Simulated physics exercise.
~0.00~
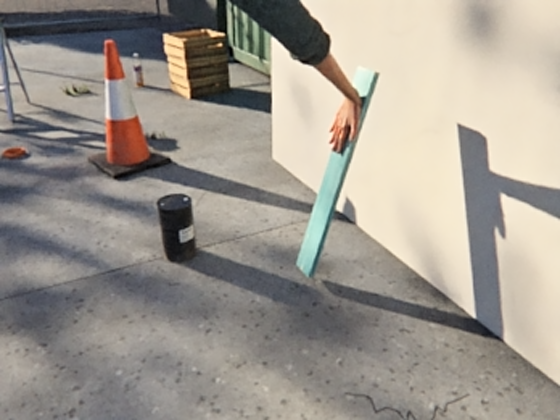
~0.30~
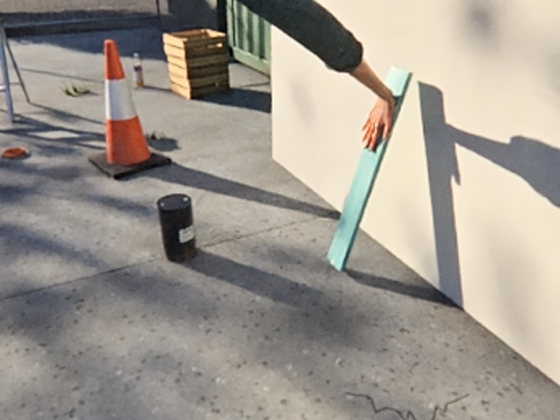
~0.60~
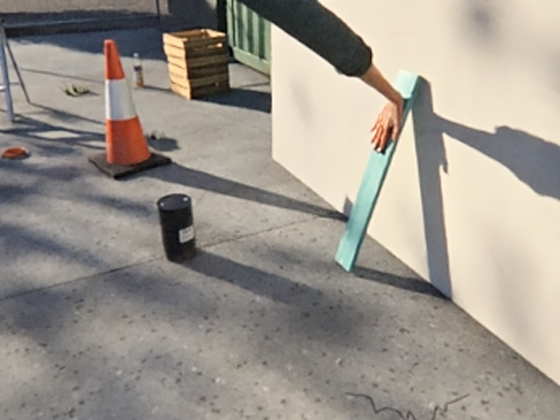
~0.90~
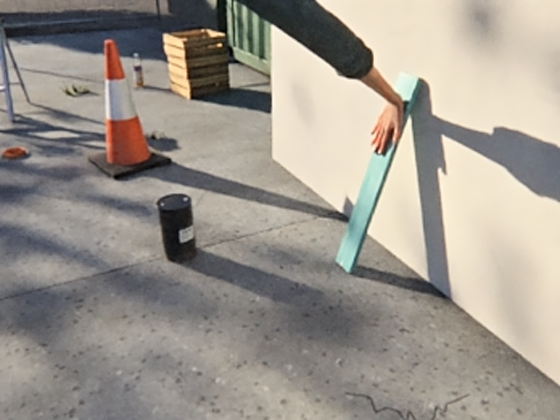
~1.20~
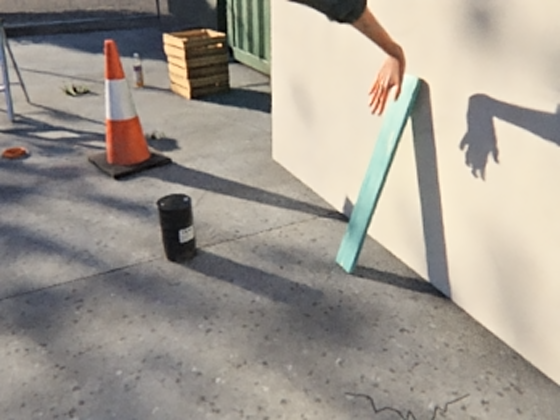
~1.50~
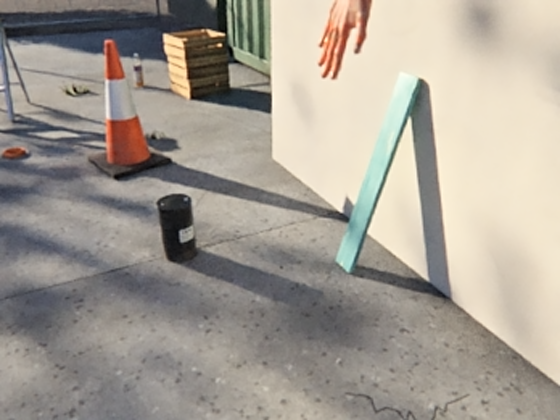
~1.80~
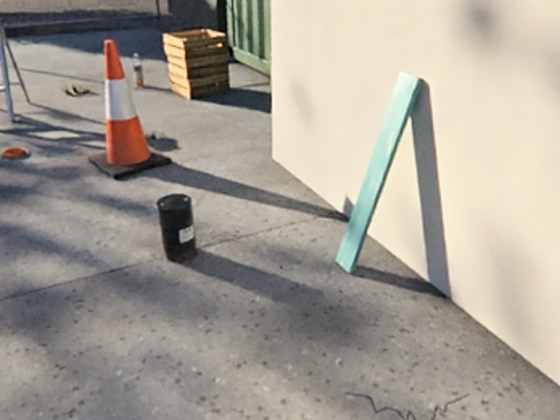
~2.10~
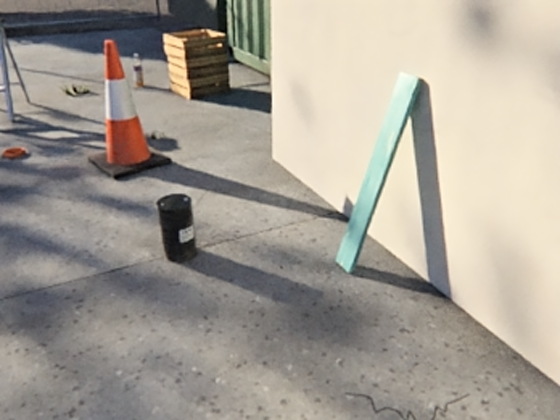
A turquoise plank is leaned against a wall by a hand and stays up when released.
